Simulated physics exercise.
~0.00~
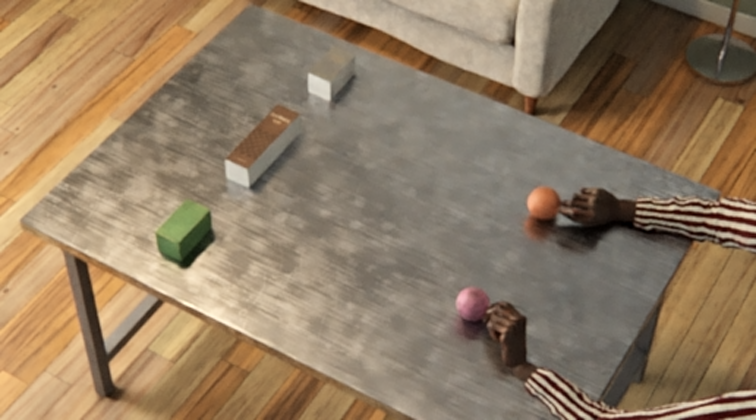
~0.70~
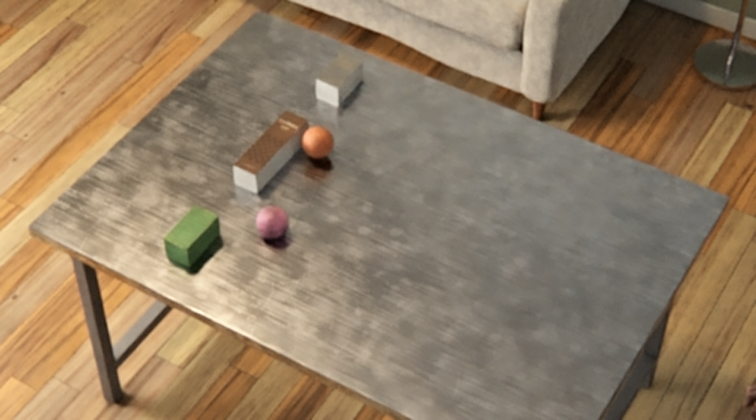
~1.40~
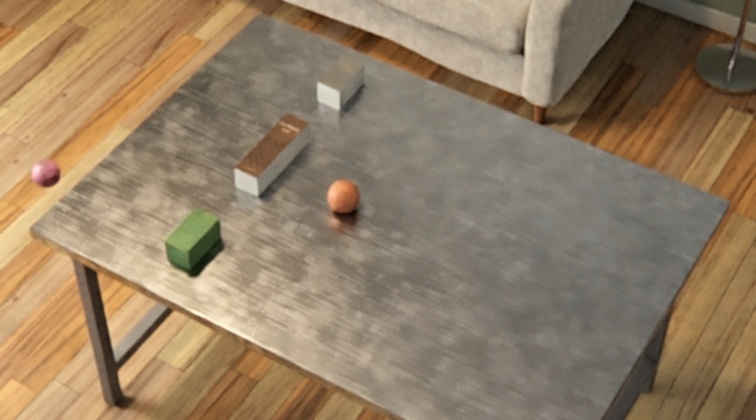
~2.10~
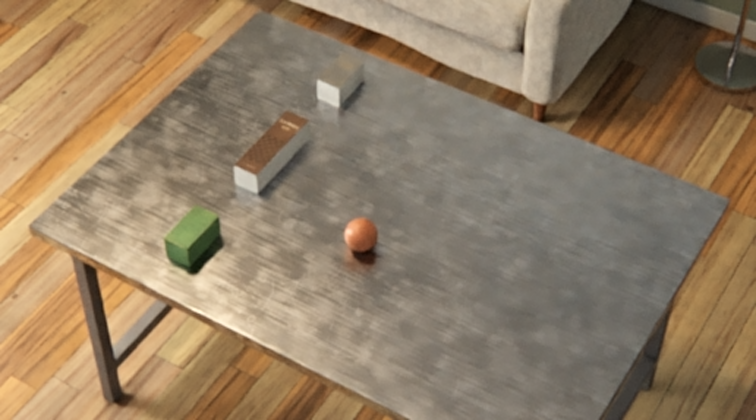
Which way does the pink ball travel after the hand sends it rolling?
It rolls to the left, passing between the green block and the brown-topped one.
